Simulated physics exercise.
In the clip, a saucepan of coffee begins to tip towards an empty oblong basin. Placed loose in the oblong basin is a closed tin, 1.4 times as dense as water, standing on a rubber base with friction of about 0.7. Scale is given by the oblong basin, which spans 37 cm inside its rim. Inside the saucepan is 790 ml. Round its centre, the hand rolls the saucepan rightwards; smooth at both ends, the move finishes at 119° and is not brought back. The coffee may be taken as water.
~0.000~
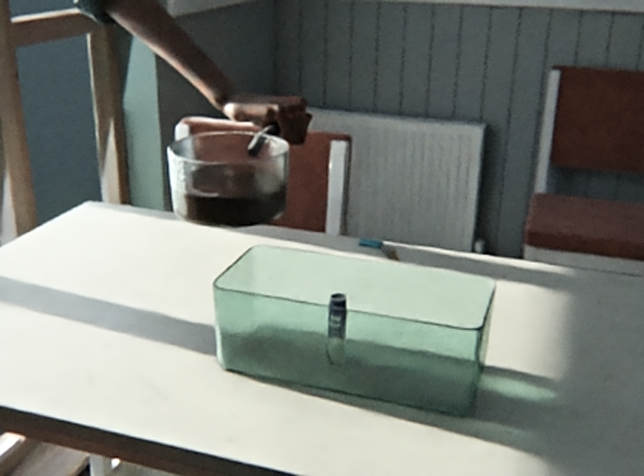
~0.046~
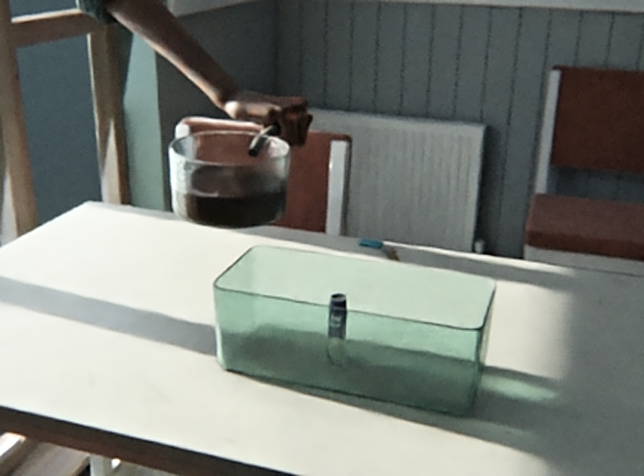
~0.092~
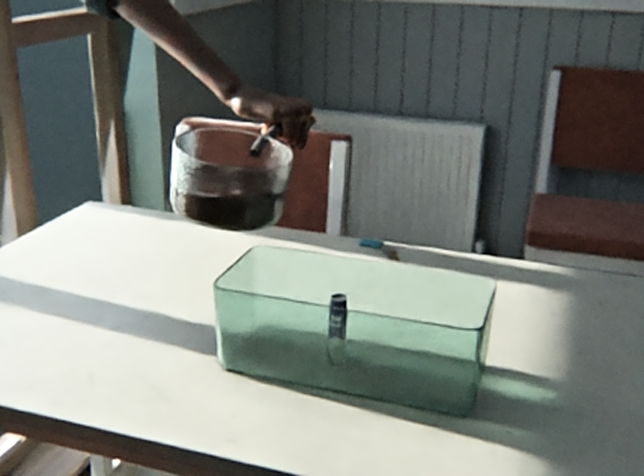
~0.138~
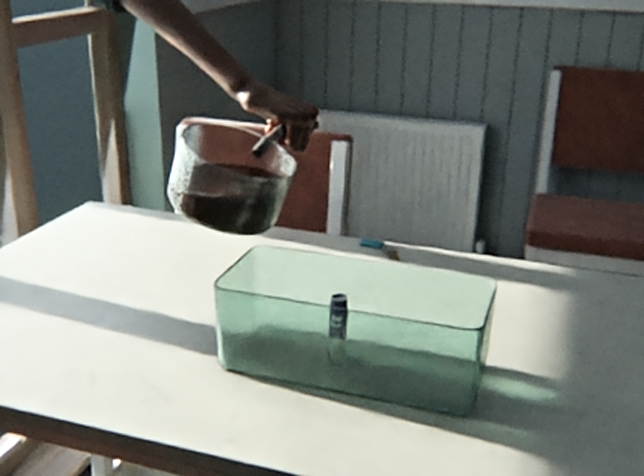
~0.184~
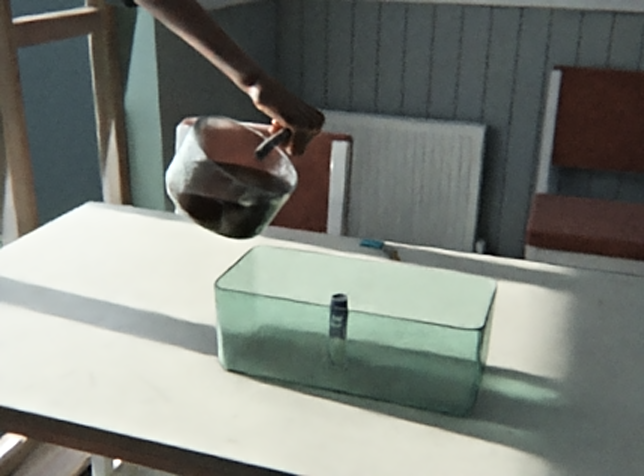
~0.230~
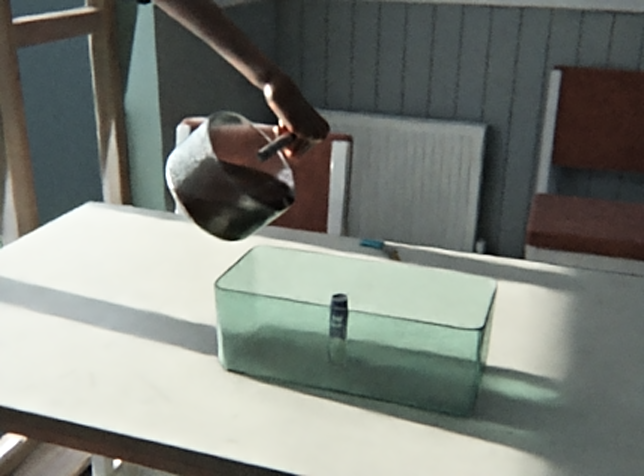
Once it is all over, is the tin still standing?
Yes.
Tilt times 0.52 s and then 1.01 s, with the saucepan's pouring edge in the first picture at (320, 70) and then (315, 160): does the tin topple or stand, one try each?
The tin overturns the first time and stays vertical the second time.
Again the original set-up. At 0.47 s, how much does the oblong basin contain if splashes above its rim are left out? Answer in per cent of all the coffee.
Near 52 in a hundred.
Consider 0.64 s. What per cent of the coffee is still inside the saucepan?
I reckon near 2 per cent still sits there.
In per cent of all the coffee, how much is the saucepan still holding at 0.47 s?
I'd estimate some 18 % remains.
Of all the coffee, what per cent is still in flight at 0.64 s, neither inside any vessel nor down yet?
Some 5 % is up in the air.
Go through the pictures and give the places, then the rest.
In the first frame, it leans 0°; its right rim is at (284, 154); the coffee meets the walls at (183, 173) and (283, 185); the oblong basin's rim runs from (233, 265) to (490, 305); the tin's top is at (338, 300).
In the second frame, it leans 2°; its right rim is at (285, 157); the coffee meets the walls at (183, 173) and (283, 186).
In the third frame, it leans 9°; its right rim is at (288, 164); the coffee meets the walls at (182, 172) and (283, 187).
In the fourth frame, it leans 20°; its right rim is at (291, 176); the coffee meets the walls at (181, 170) and (285, 189).
In the fifth frame, it leans 33°; its right rim is at (292, 192); the coffee meets the walls at (179, 164) and (288, 192).
In the sixth frame, it leans 49°; its right rim is at (288, 208); the coffee meets the walls at (181, 156) and (286, 195); 1 per cent is over the edge.
By 0.47 s the tilt is 116° and 17 per cent is still to pour; the tin stands where it began.
By 0.64 s the tilt is 119° and 2 per cent is still to pour; the tin stands where it began.
By 0.82 s the tilt is 119° and 0 per cent is still to pour; the tin stands where it began.
By 1.02 s the tilt is 119° and 0 per cent is still to pour; the tin stands where it began.
At rest the tin stands where it began.
